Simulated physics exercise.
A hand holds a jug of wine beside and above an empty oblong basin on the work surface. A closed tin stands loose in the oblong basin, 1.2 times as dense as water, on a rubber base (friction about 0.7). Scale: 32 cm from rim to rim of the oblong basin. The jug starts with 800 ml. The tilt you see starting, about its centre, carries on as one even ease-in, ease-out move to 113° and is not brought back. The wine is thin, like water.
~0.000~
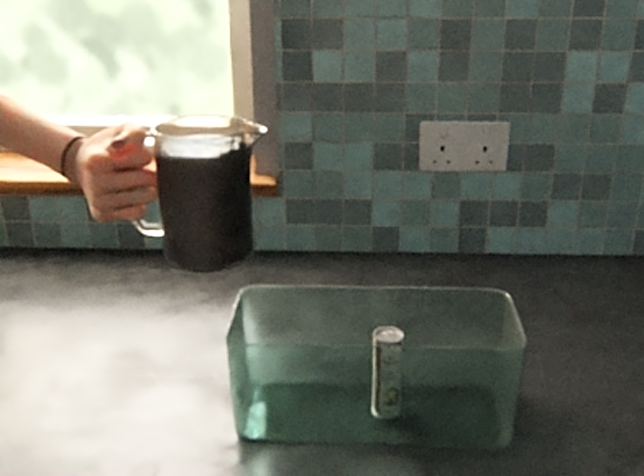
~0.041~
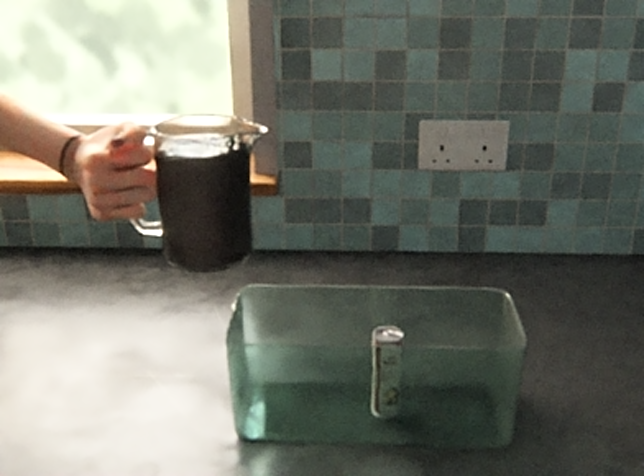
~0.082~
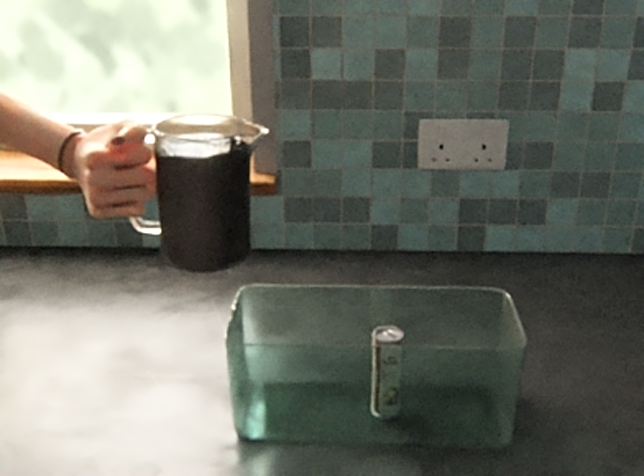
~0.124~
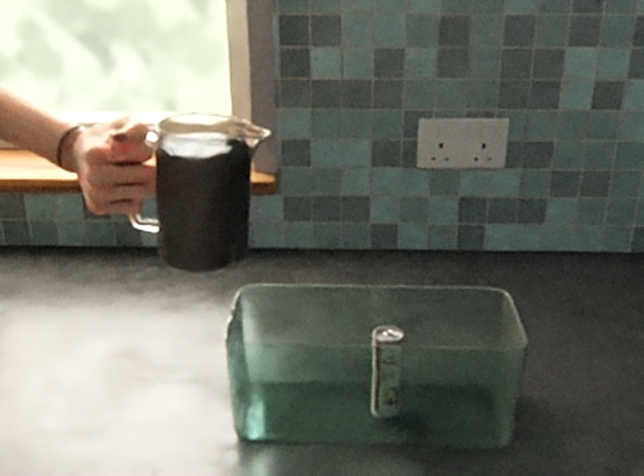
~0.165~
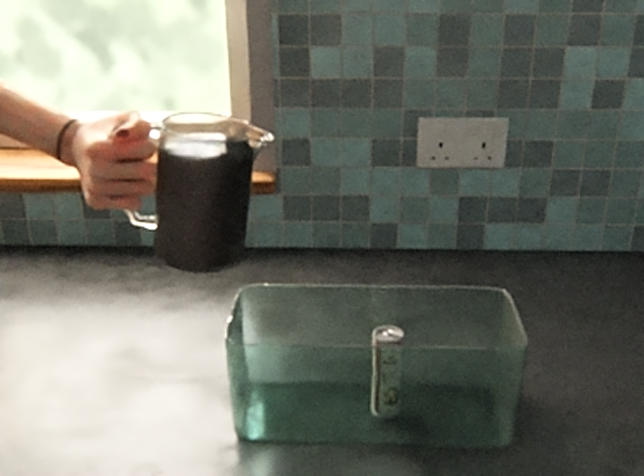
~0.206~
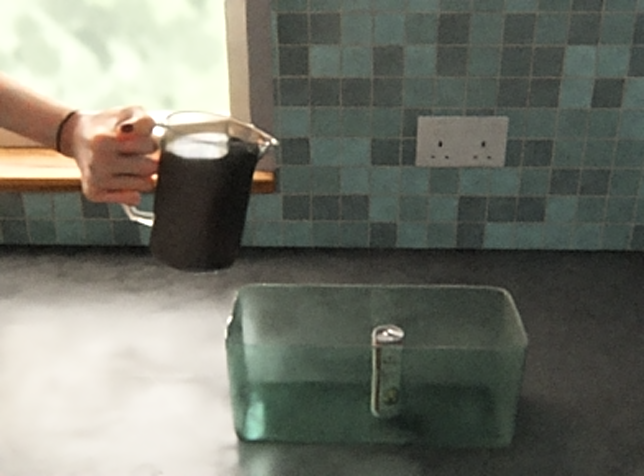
At first, a hand holds a glass jug of dark liquid upright, above and to the left of a greenish oblong basin with a small closed tin standing inside. Then the hand gradually tilts the jug slightly to the right, while the basin and tin stay still.
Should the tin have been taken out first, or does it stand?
The tin keeps standing.
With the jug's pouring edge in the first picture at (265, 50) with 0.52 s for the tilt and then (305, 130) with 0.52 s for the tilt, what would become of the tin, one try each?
First it goes over; then it topples.
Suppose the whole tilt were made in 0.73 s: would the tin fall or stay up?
The tin keeps standing.
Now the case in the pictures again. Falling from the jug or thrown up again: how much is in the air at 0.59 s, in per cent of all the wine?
Near 14 in a hundred.
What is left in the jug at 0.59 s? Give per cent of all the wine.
Near 84 in a hundred.
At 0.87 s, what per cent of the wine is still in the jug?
Near 30 in a hundred.
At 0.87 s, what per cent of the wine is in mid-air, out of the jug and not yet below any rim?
Near 20 in a hundred.
Then, 0.59 s in, the tilt is 74° and 84 per cent is still to pour; the tin stands where it began.
Then, 0.87 s in, the tilt is 109° and 30 per cent is still to pour; the tin stands where it began.
Then, 1.16 s in, the tilt is 113° and 1 per cent is still to pour; the tin stands where it began.
Then, 1.48 s in, the tilt is 113° and 0 per cent is still to pour; the tin stands where it began.
Finally, the tin stands where it began.
